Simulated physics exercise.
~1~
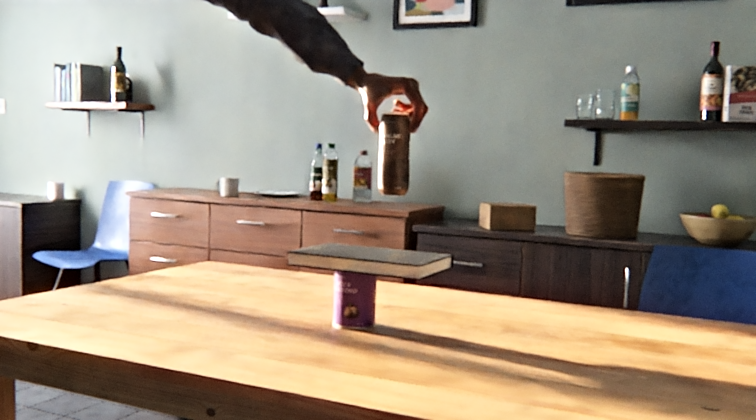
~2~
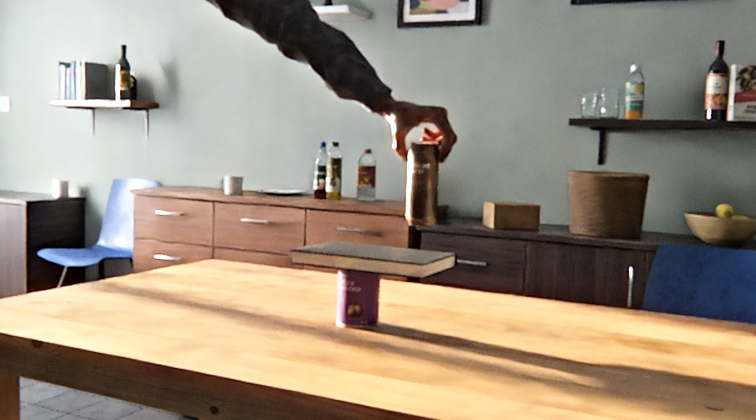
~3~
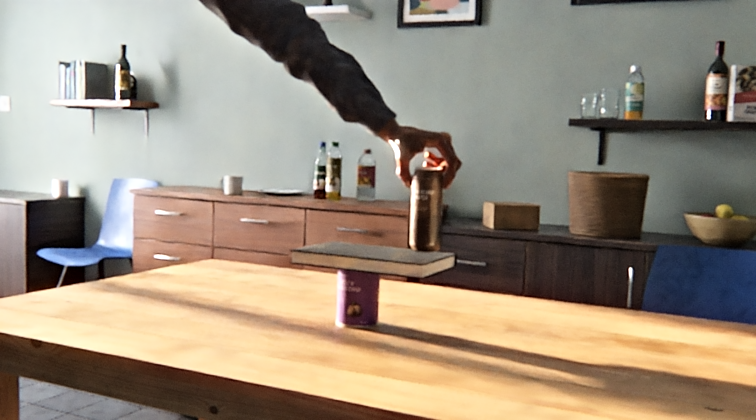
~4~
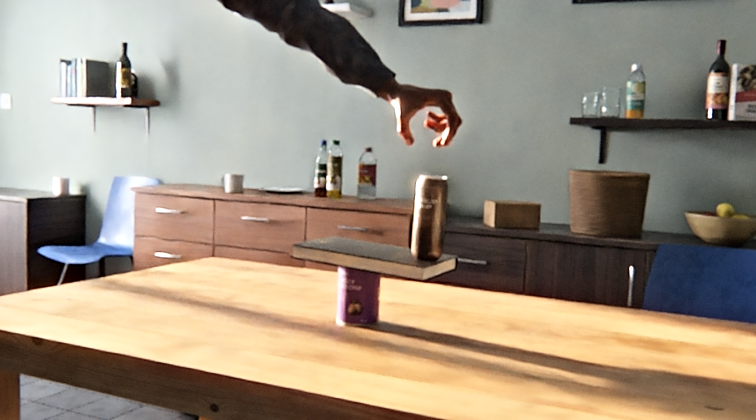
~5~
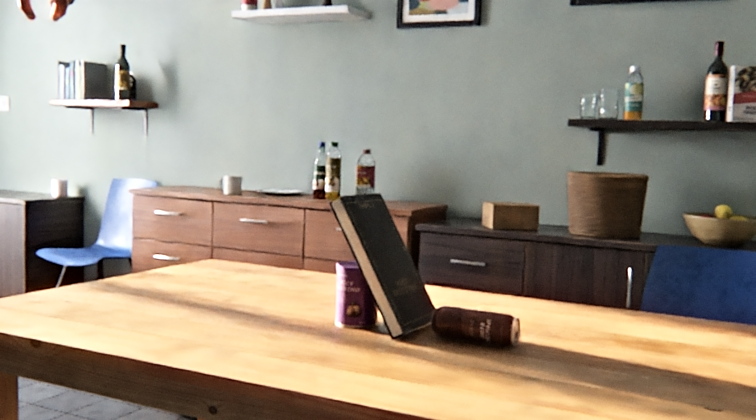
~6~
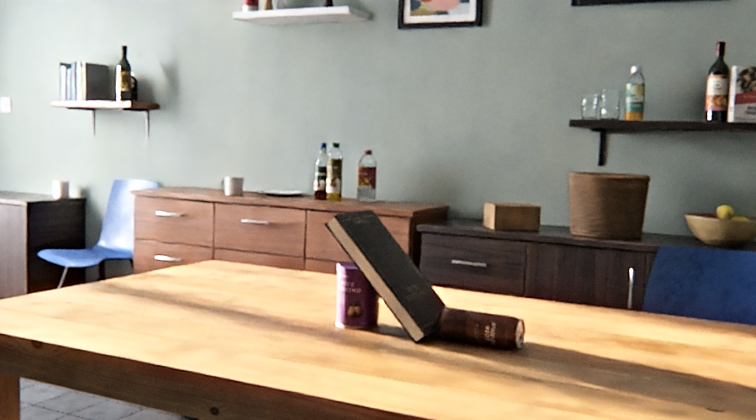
In this clip, a hand lowers a brown can onto the right end of a black book balanced on a purple tin, then lets go and draws back. The book tips to the right and the can falls onto its side, leaving the book leaning between the upright tin and the can.
